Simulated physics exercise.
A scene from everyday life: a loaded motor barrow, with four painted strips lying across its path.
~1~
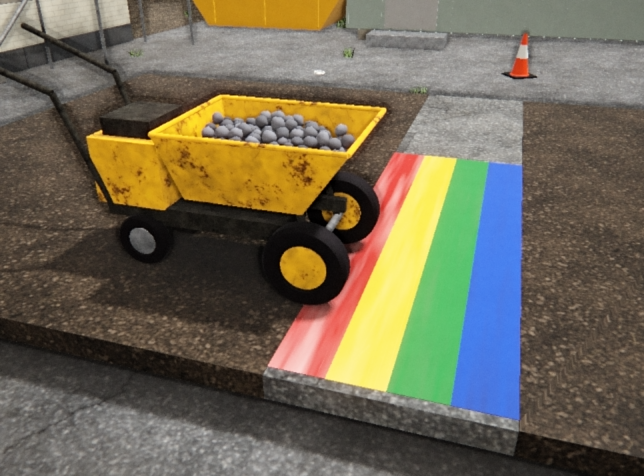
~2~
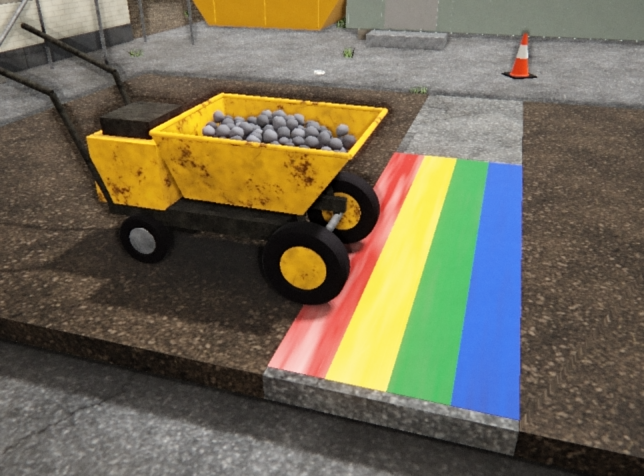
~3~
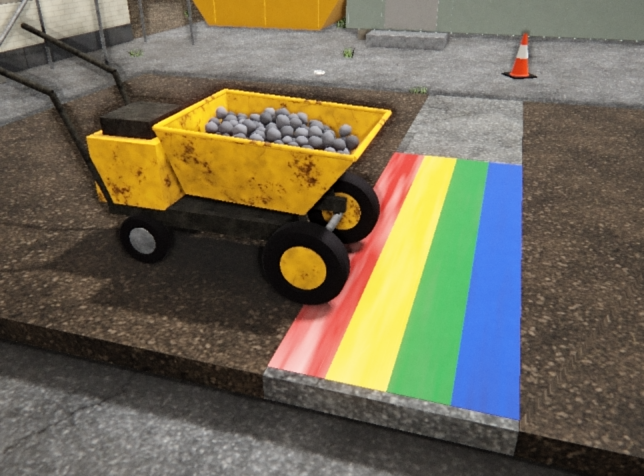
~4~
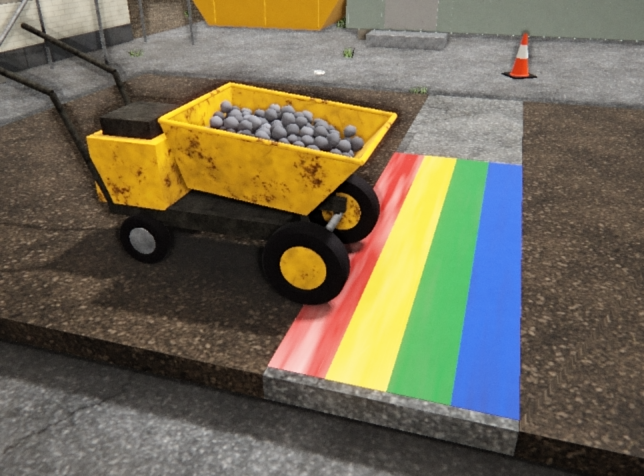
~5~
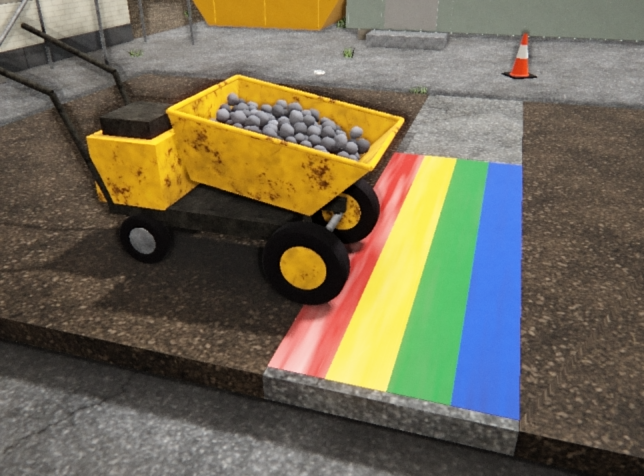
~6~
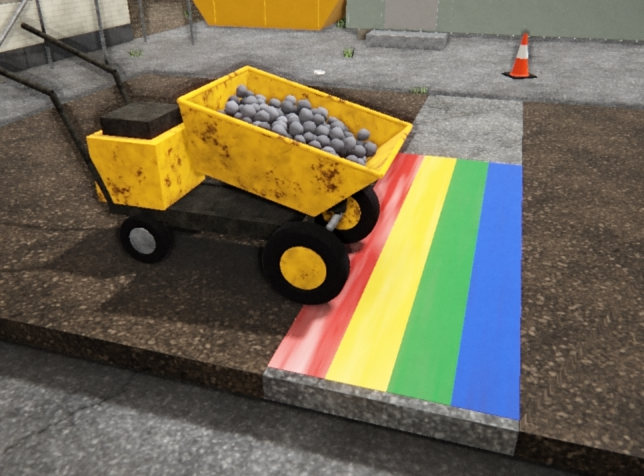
A rust-marked yellow motor barrow loaded with round grey cobbles stands on brown ground at left, seen from slightly above in a paved yard. Its front wheels are beside four painted strips, red, yellow, green and blue from left to right, with an orange-and-white cone behind. The skip starts level, then its rear rises gradually and it tilts forward to the right, while the wheels and camera stay still.
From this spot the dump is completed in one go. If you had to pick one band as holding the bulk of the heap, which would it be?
I would pick blue.
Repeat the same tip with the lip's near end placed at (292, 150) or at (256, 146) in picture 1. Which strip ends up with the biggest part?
So the first one goes to the strip in green and the second to the strip in yellow.
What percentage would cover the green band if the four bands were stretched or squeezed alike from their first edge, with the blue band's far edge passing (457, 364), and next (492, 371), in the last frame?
0 and 10 percent, roughly.
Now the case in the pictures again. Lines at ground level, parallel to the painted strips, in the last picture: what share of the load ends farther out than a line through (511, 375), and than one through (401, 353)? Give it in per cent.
Around 30 percent for the first and 90 percent for the second.
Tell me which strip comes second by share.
The runner-up is the green one.
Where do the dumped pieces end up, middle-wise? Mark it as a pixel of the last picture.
I'd mark it at roughly (494, 288).
Shortly afterwards, skip tipped steeply; the whole lot in the skip.
Next, skip tipped steeply; the bulk in the skip; a little over the green strip; a little over the blue strip; only a few falling.
Some moments later, skip tipped right over; near a quarter in the skip; near a quarter over the green strip; near a third over the blue strip; near a quarter off the paint.
In the end, skip tipped right over; a little in the skip; none at all over the red strip; only a few over the yellow strip; near a quarter over the green strip; near a third over the blue strip; near a quarter off the paint.
